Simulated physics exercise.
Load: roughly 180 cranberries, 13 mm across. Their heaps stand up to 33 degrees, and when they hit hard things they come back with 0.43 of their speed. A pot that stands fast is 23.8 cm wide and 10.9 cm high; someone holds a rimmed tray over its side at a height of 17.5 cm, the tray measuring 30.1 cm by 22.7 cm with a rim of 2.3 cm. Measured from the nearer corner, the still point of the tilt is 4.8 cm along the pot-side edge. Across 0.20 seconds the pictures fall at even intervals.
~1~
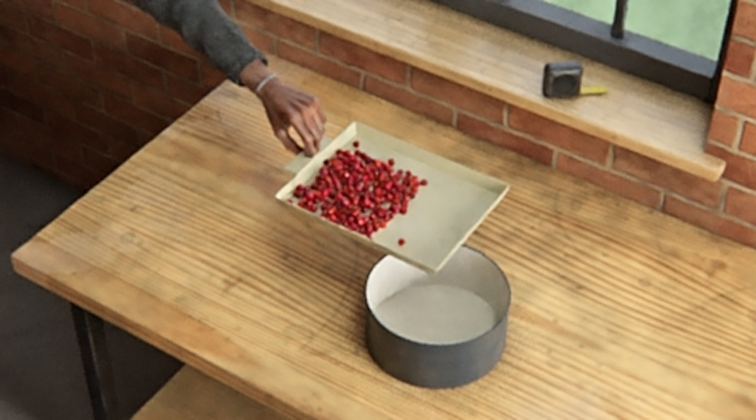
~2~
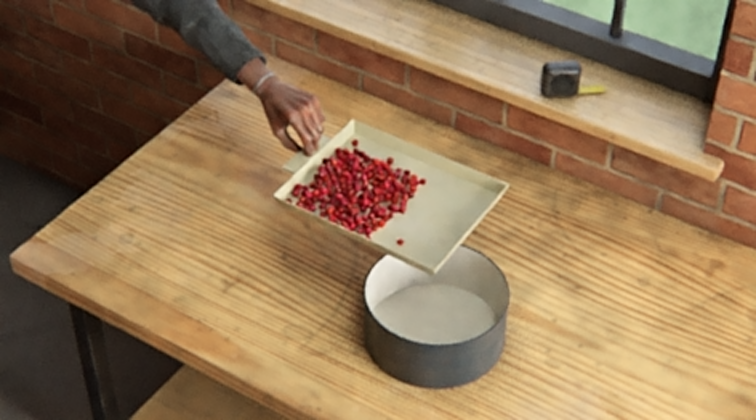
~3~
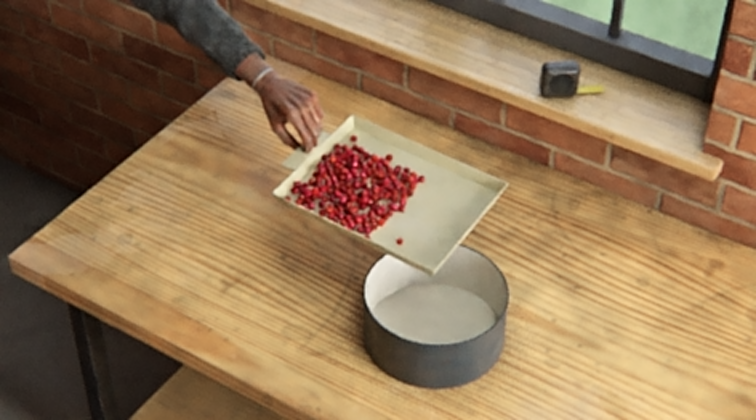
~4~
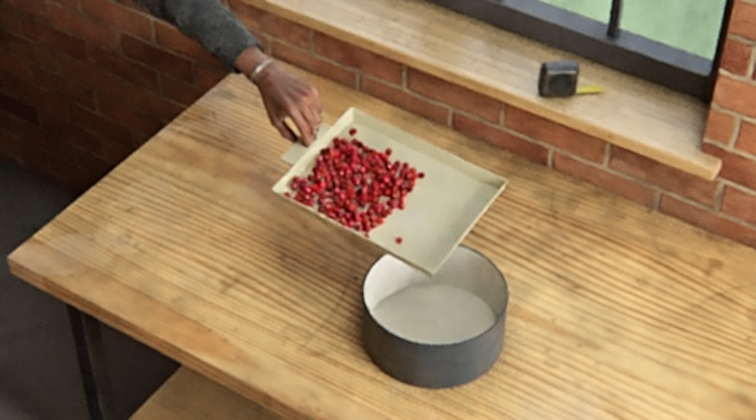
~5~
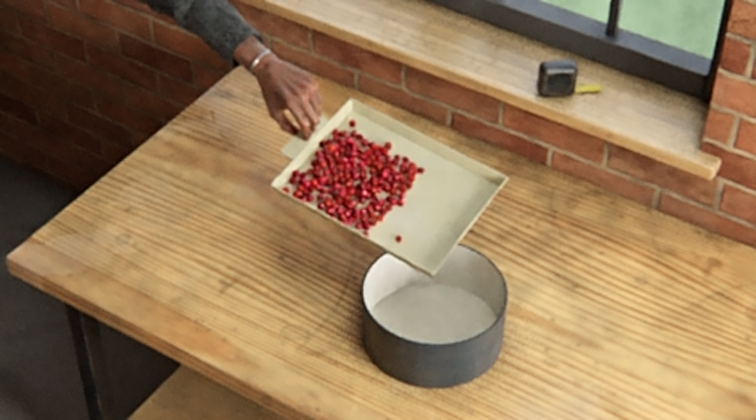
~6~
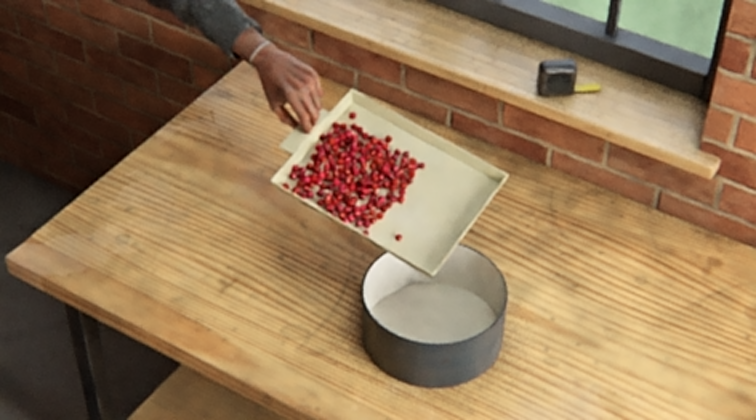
On a wooden table, a hand slowly tilts a tray of red cranberries above a pot.
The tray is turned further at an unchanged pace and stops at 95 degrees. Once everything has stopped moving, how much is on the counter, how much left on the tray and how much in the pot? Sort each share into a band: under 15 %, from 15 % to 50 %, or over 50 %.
Counter: Under 15 %; tray: Under 15 %; pot: Over 50 %.
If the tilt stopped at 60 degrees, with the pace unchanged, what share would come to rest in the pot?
Pot share: About 55 per cent.
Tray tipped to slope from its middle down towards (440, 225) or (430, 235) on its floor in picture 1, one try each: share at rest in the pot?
Near 60 and 95 percent, in that order.
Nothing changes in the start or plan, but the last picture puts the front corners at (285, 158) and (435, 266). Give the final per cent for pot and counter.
Pot 55; counter 45.
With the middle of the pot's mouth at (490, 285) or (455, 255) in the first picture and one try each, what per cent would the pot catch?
Spot one: Some 45 per cent; spot two: Some 5 per cent.
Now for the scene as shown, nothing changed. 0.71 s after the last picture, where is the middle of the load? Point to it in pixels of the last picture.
Around (426, 282).
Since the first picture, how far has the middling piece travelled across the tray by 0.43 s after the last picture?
Around 11 centimetres.
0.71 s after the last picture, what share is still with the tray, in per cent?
About 60% of the load.
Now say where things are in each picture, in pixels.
In the first frame, tray tilt 0 degrees, front corners at (281, 195) and (434, 265); middle of the pieces at (359, 189); pot at (438, 291).
In the second frame, tray tilt 1 degrees, front corners at (279, 195) and (433, 265); middle of the pieces at (357, 188).
In the third frame, tray tilt 3 degrees, front corners at (278, 192) and (433, 266); middle of the pieces at (357, 186).
In the fourth frame, tray tilt 6 degrees, front corners at (278, 189) and (432, 267), lowest corner right front; middle of the pieces at (356, 182).
In the fifth frame, tray tilt 9 degrees, front corners at (277, 184) and (432, 268), lowest corner right front; middle of the pieces at (355, 177).
In the sixth frame, tray tilt 13 degrees, front corners at (277, 180) and (432, 269), lowest corner right front; middle of the pieces at (355, 173); pot at (435, 290).
Then, 0.43 s after the last picture, tilt 53 degrees; the tray holds 100 %, the pot 0 %.
Then, 0.71 s after the last picture, tilt 79 degrees; the tray holds 60 %, the pot 30 %.
Then, 1.10 s after the last picture, tilt 95 degrees; the tray holds 0 %, the pot 95 %.
In the end, counter 0 %, tray 0 %, pot 100 %.
